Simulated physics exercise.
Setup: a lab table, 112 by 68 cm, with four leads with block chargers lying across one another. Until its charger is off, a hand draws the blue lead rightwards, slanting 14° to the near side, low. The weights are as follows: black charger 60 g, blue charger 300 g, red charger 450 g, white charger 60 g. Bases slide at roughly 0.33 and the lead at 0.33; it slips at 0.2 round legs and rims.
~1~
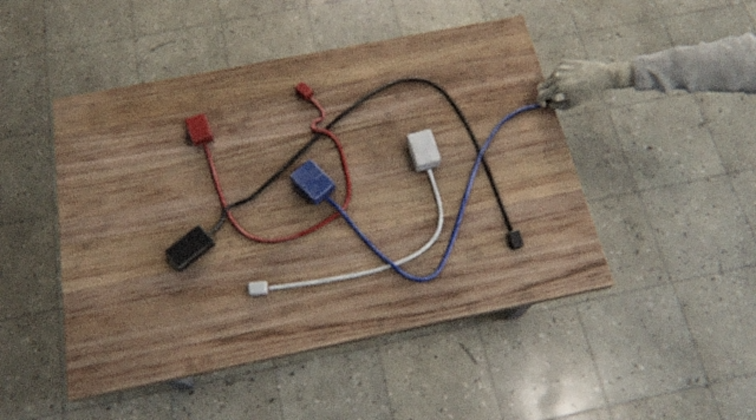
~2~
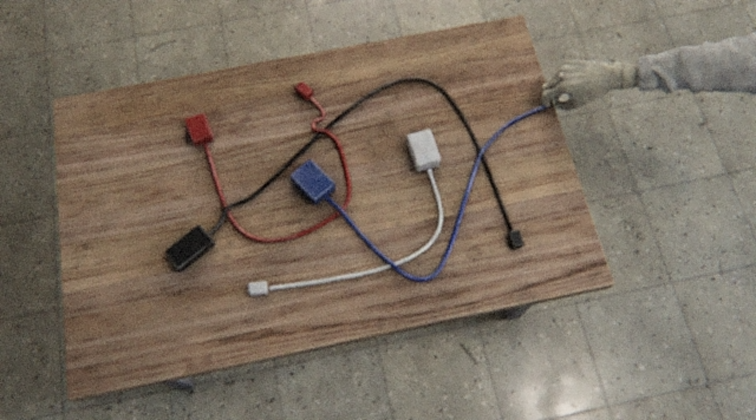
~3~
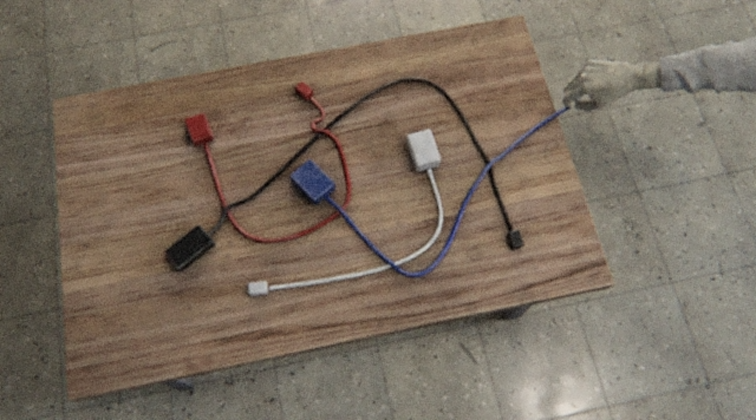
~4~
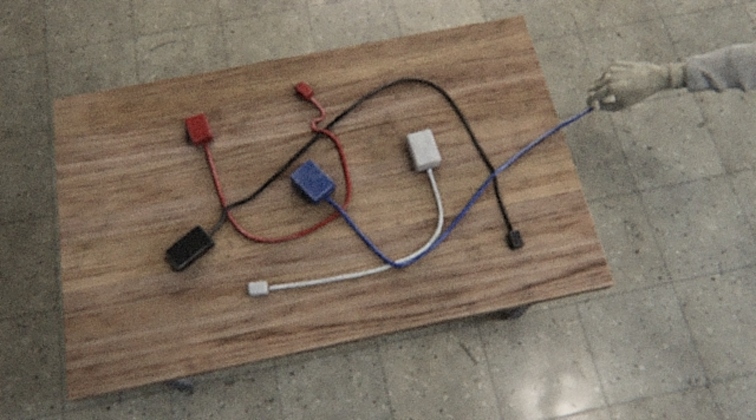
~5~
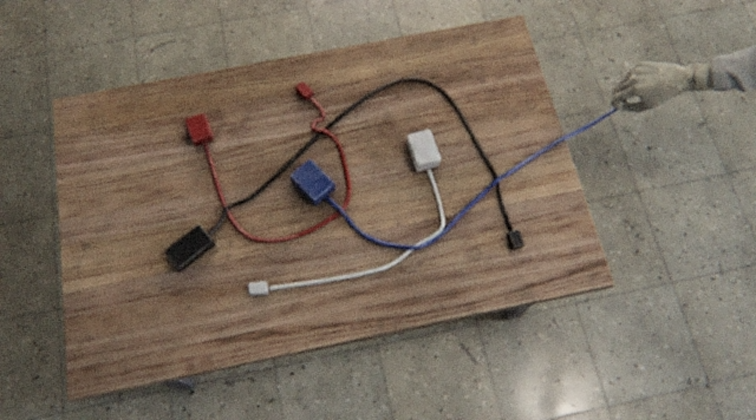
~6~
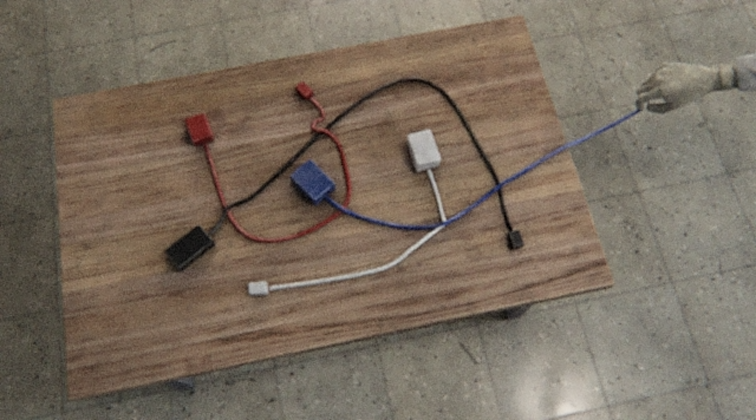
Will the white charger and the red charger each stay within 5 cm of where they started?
White charger: No, it is displaced; red charger: Yes, it stays close.
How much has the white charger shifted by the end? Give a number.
Well, the white charger simply goes off the top.
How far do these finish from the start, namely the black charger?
The black charger ends 2 cm from its start.
Next, the blue lead's tail end at (395, 172); blue charger 14 cm off its start.
Then, the blue lead's tail end at (497, 163); white charger 18 cm off its start, blue charger 36 cm off its start, white plug 6 cm off its start.
After that, the blue lead has left the top; white charger over the edge, blue charger over the edge, white plug 33 cm off its start at (407, 224).
Later, the blue lead has left the top; white charger over the edge, blue charger over the edge, white plug over the edge.
At the end, the blue lead has left the top; white charger over the edge, red charger 0 cm off its start at (198, 127), blue charger over the edge, white plug over the edge.
